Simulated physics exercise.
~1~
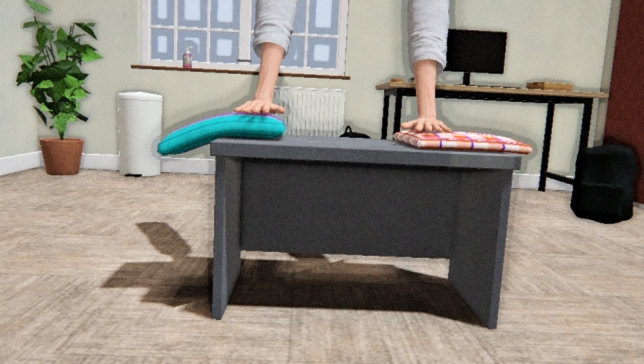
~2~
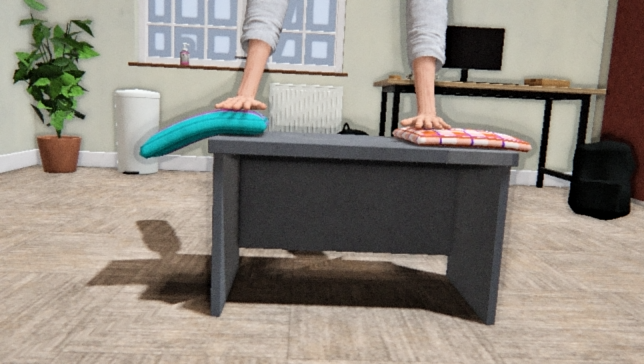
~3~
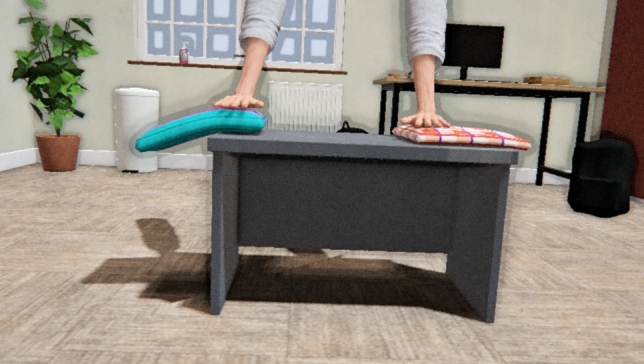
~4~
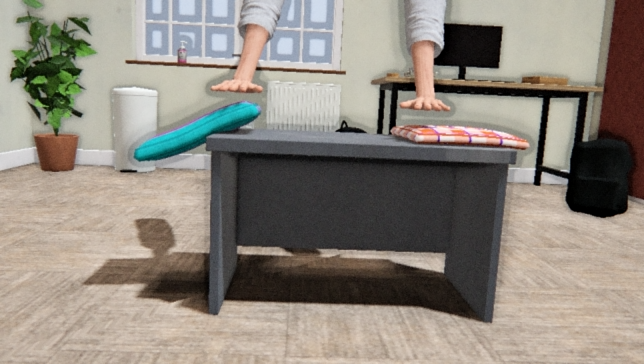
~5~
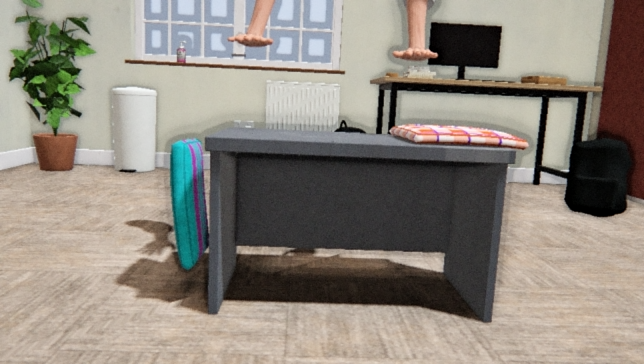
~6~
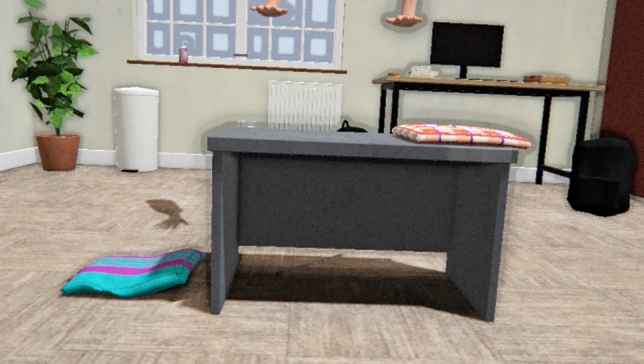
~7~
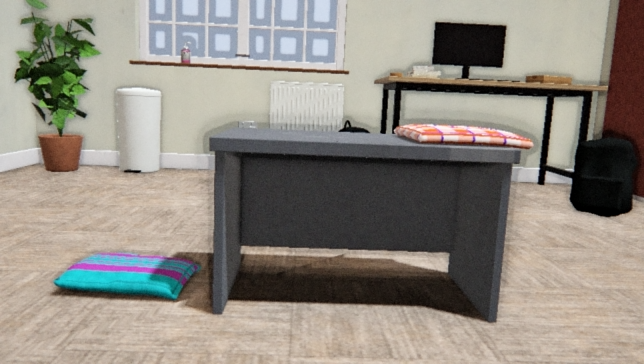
Two hands reach down onto a low dark grey table in a bright room, seen from the front by a slightly swaying camera, with a plant and white bin behind at left and a monitor on a desk at right. The left hand presses a turquoise folded blanket jutting past the left end, while the other rests on an orange checked seat pad at the right. The blanket shifts a little farther left, then both hands lift away. It tips outwards, drops beside the table and settles flat on the floor, while the pad stays on top.
